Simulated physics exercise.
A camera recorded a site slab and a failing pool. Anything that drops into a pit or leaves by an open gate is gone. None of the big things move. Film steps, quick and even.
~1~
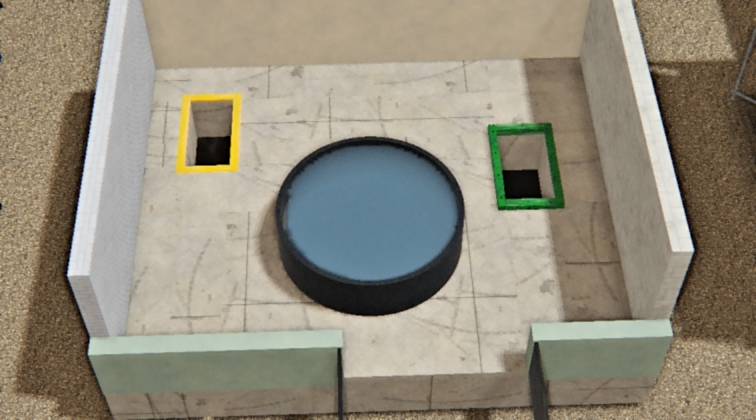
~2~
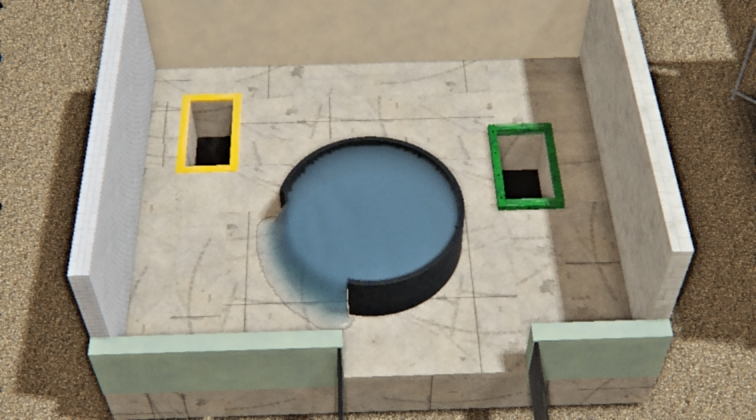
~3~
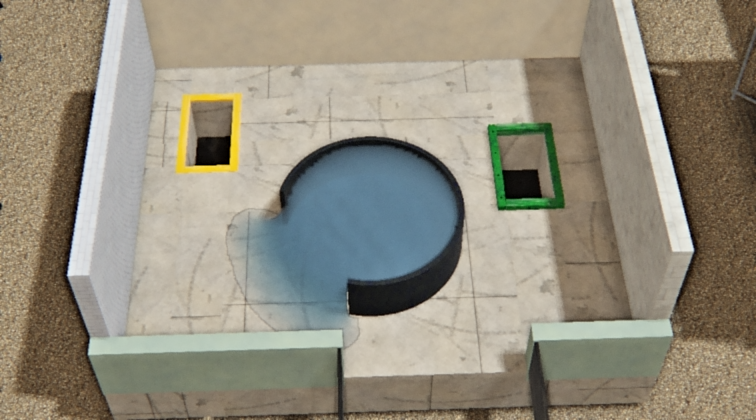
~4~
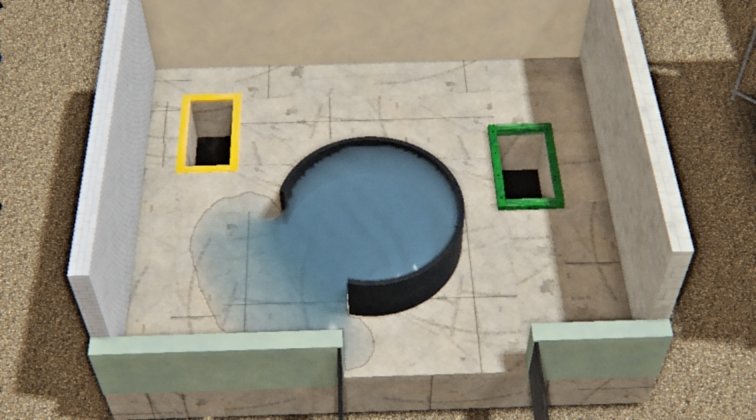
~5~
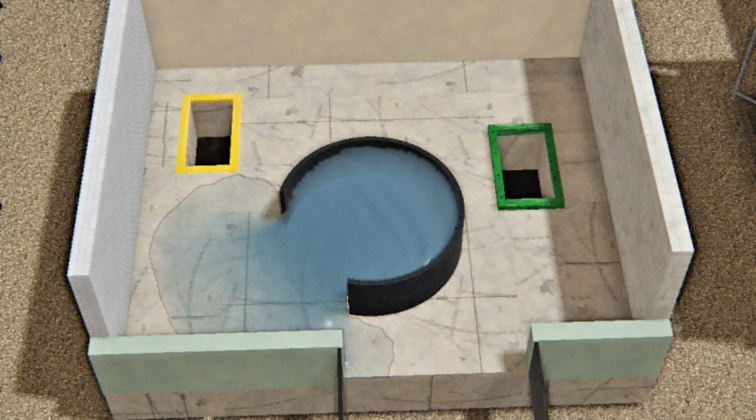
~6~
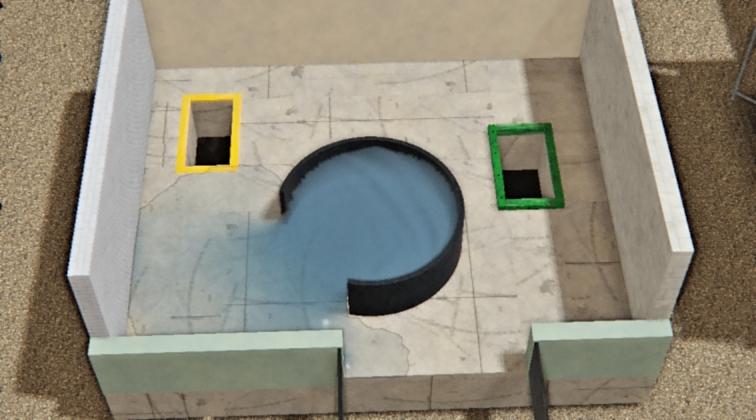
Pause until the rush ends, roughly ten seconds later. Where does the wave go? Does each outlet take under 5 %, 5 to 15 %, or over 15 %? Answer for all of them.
Answer: The gate takes 5 to 15 %; the green pit takes under 5 %; the yellow pit takes over 15 %.
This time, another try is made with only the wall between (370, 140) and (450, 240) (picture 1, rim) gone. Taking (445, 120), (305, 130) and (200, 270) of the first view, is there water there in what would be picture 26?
Listed in order, they come out sitting in a pool, sitting in a pool and without a puddle.
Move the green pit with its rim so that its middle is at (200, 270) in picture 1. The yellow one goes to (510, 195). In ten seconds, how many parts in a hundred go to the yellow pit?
Share for yellow: 4 in a hundred.
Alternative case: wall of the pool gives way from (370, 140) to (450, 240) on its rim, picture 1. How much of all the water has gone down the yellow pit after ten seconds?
Yellow: 10 %.
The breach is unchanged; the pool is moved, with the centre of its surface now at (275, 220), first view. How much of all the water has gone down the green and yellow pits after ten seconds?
I'd say green gets 0 % and yellow gets 25 %.
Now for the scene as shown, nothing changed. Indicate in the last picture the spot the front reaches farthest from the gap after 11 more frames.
My guess is roughly (156, 71).
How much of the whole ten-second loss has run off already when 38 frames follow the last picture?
Log: Around 70 %, estimated.
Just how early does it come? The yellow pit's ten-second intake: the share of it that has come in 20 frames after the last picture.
Roughly 30 per cent.
A moment on, water covers 25 % of the floor; the gate 0 %, the green pit 0 %, the yellow pit 0 %.
Next, water covers 30 % of the floor; the gate 1 %, the green pit 0 %, the yellow pit 1 %.
Then, water covers 50 % of the floor; the gate 1 %, the green pit 0 %, the yellow pit 9 %.
Later, water covers 75 % of the floor; the gate 5 %, the green pit 0 %, the yellow pit 23 %.
In the end, water covers 95 % of the floor; the gate 8 %, the green pit 0 %, the yellow pit 33 %.
